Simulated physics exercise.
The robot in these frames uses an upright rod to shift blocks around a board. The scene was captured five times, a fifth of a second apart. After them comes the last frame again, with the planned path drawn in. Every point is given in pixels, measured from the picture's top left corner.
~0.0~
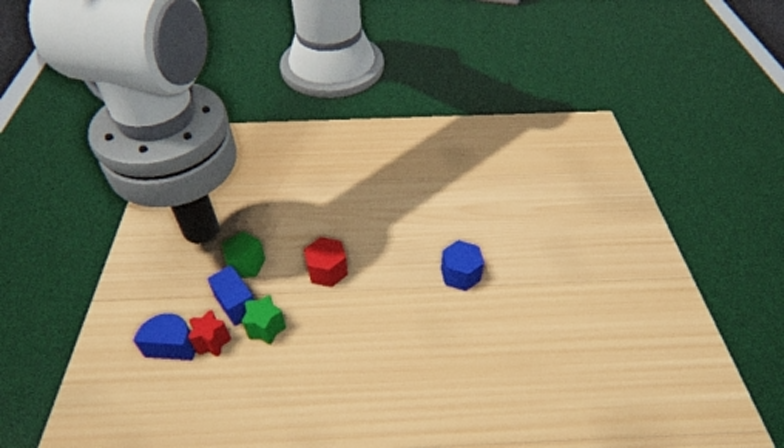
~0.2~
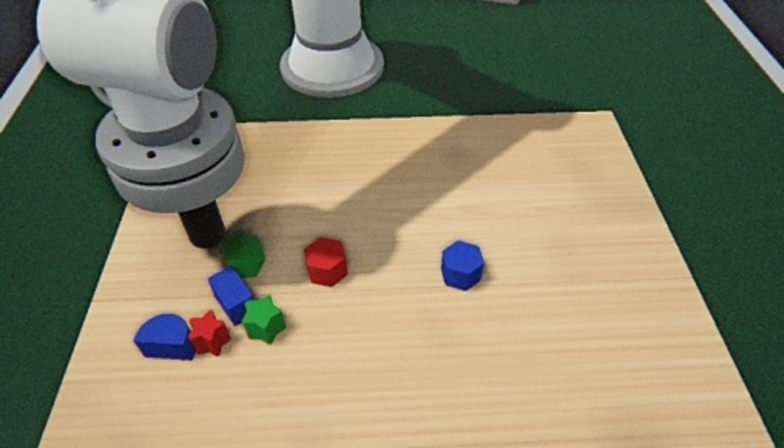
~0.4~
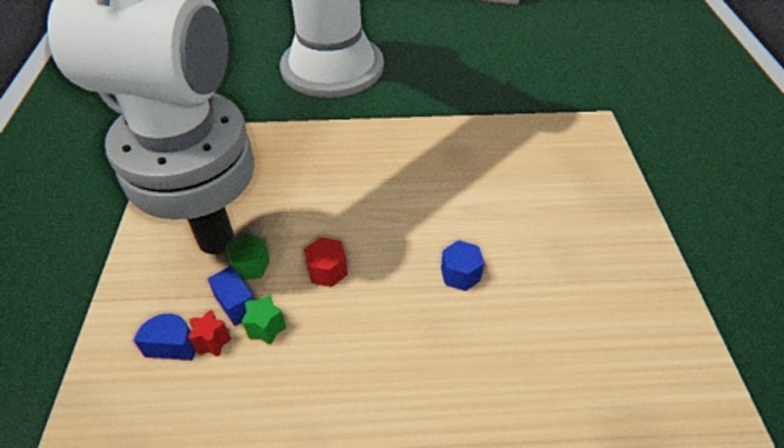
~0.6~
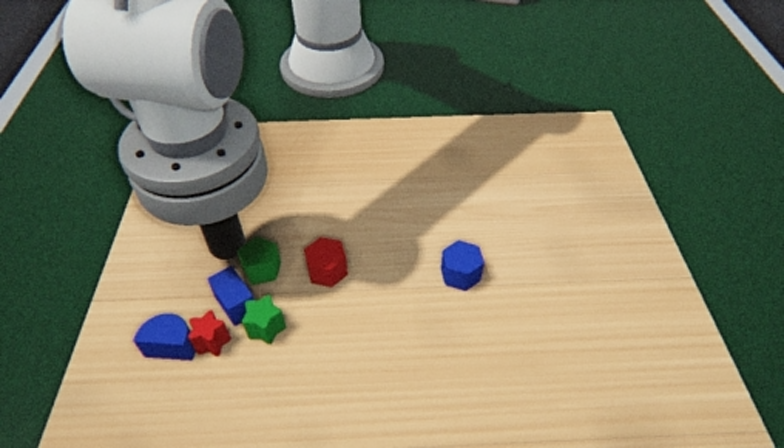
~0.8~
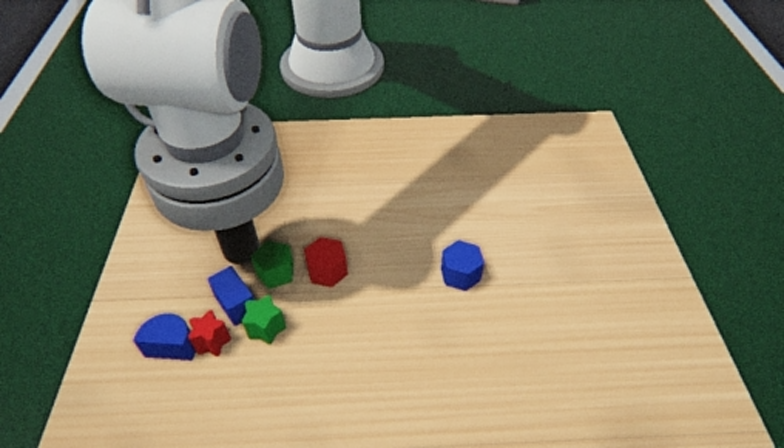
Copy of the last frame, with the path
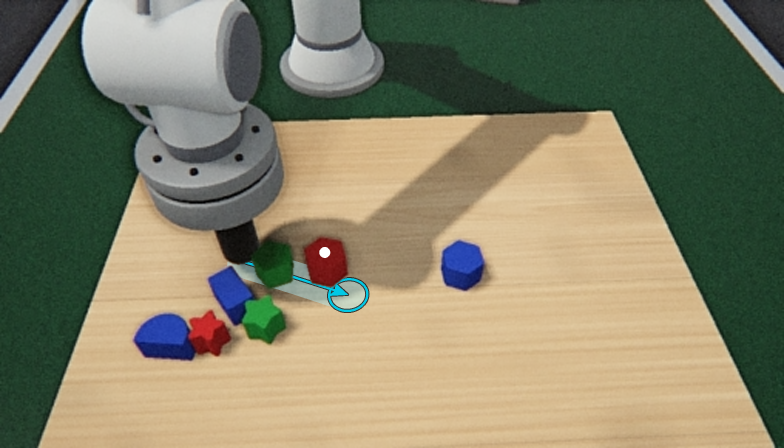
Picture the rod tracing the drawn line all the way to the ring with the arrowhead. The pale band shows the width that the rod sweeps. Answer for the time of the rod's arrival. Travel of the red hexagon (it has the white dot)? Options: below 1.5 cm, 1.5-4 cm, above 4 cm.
More than 4 cm.
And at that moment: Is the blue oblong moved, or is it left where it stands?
Still in place.
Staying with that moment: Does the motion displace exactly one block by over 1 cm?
No, that is not what happens.
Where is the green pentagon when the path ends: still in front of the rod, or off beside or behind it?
I think the rod keeps pushing the green pentagon along right to the end.
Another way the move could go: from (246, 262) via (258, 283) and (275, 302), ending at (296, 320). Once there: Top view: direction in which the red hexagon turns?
It spins anti-clockwise.
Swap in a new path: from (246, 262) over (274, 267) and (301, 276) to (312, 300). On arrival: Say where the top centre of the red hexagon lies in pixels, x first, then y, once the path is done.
The spot you're after is about (370, 254) in the image.
Path on the board, in a line from (246, 262) to (348, 295); the dot is on the red hexagon.
The first path, step by step. One third of the way, rod at (276, 262); green pentagon at (309, 263), turned 20° anticlockwise; red hexagon at (344, 252).
Two thirds of the way, rod at (311, 272); green pentagon at (347, 270), turned 35° anticlockwise; red hexagon at (376, 250), turned 20° anticlockwise.
At the end, rod at (347, 284); blue oblong in place; green pentagon at (385, 280), turned 40° anticlockwise; red hexagon at (392, 247), turned 45° anticlockwise.
